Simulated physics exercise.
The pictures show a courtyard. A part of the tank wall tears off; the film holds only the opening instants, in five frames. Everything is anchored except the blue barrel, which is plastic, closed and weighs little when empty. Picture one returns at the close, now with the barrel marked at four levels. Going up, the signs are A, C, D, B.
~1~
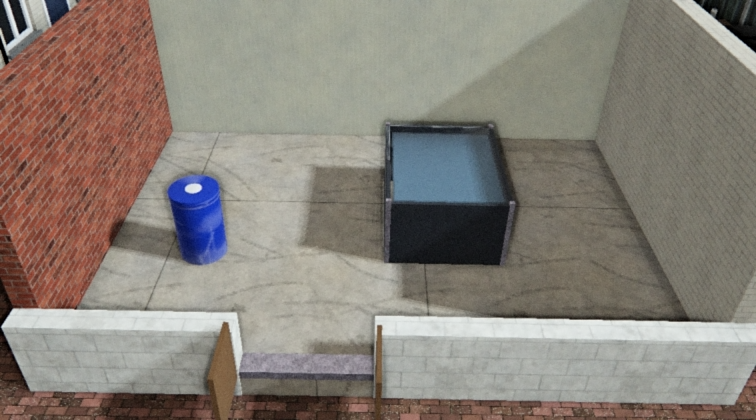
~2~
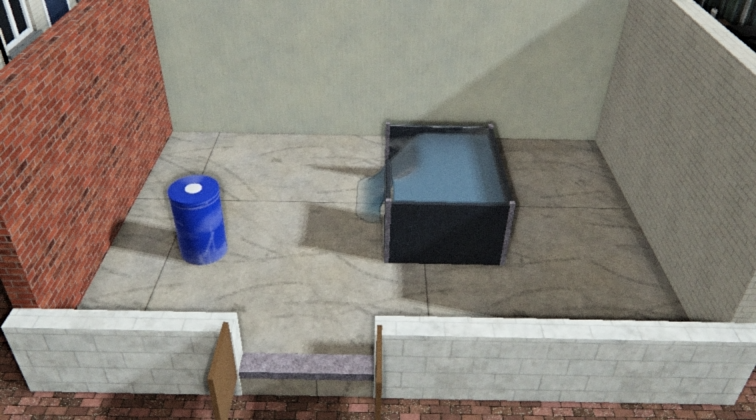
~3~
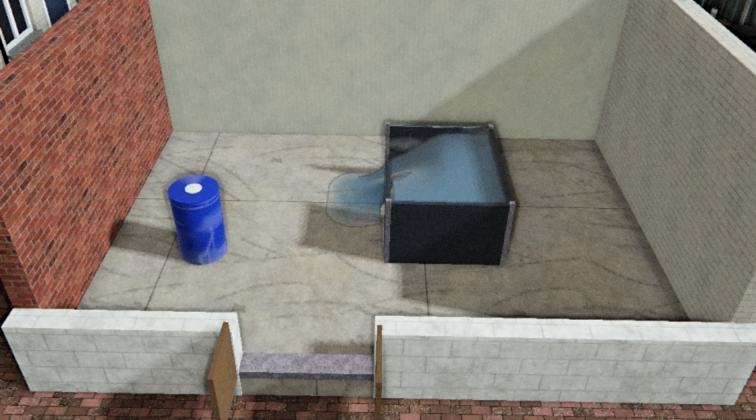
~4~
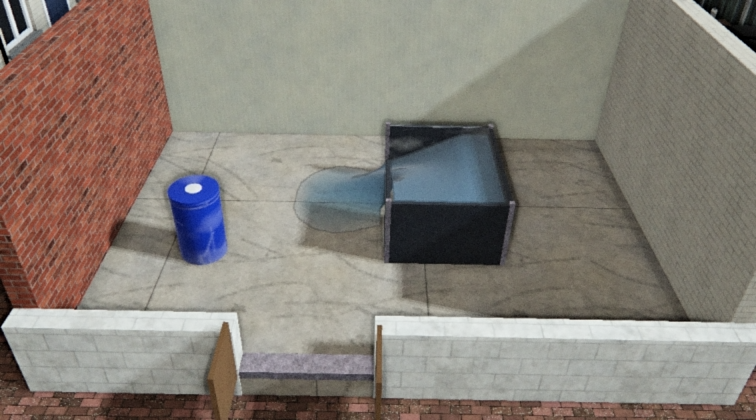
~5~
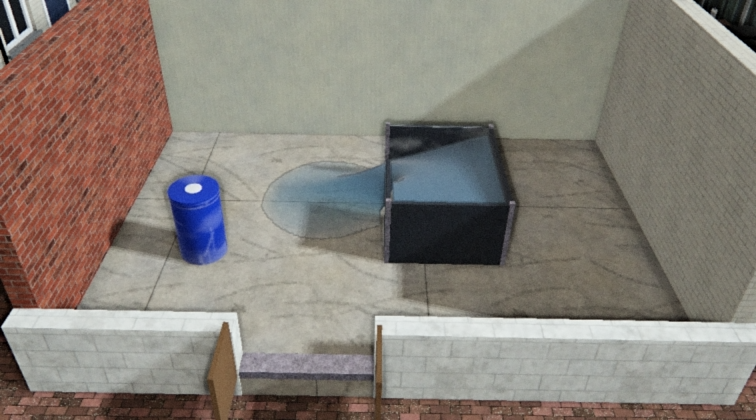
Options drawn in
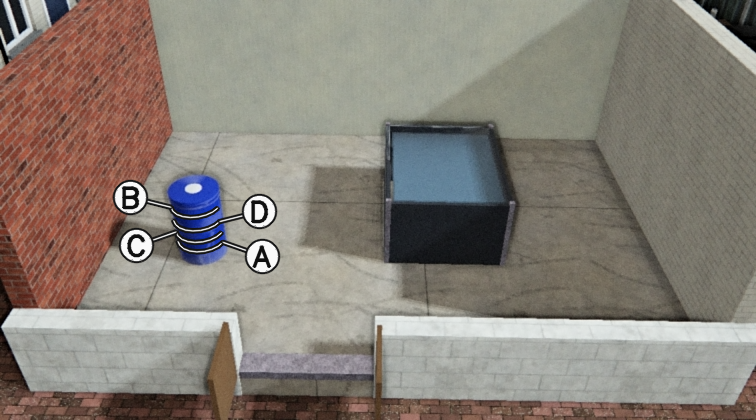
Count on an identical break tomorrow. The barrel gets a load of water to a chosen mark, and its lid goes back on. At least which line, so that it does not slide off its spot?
A.
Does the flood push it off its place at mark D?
No, not at all.
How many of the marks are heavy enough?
All of them.
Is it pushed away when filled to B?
No, that is safe.
On the marked copy, A at (196, 251); B at (190, 217); C at (195, 242); D at (192, 230); from the bottom up A, C, D, B.
Choosing A, it does not move.
Choosing B, it does not move.
Choosing C, it does not move.
Choosing D, it does not move.
